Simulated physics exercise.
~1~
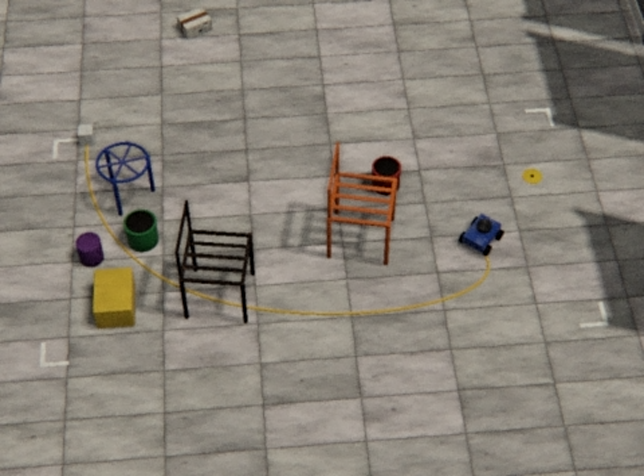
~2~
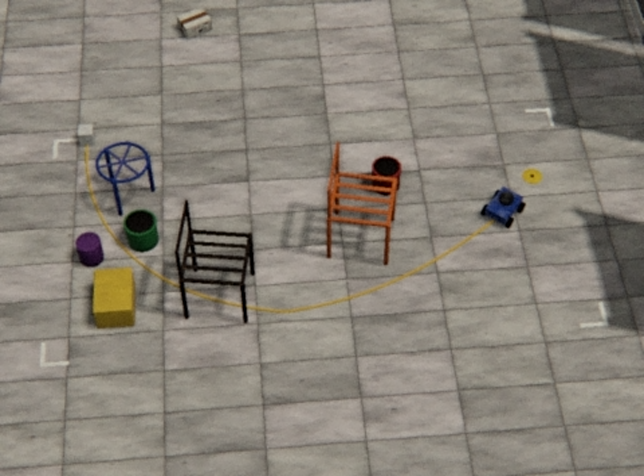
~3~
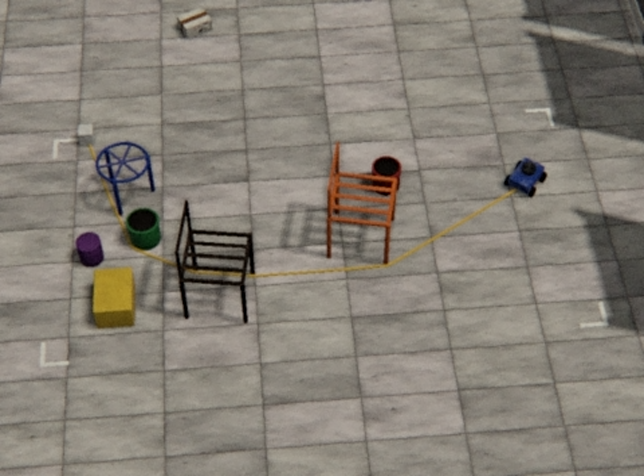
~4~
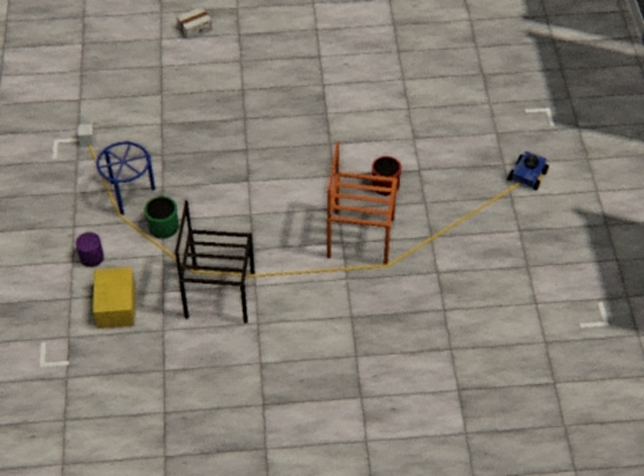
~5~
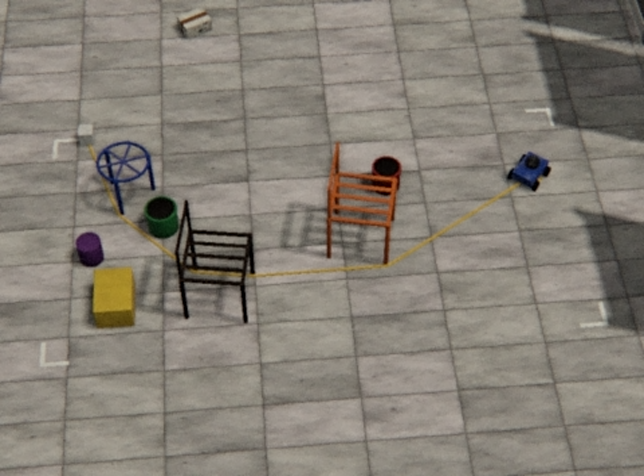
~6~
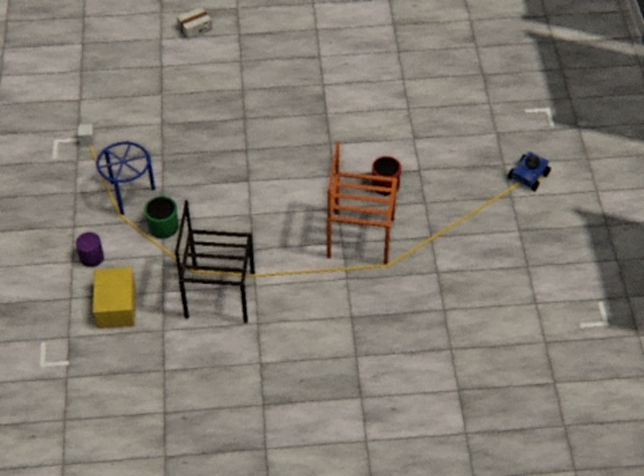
In this clip, a small blue cart trailing a yellow line drives up and right across a tiled floor, pulling the line taut past two chairs and a stool; the green pot shifts slightly right and up, then everything rests still.
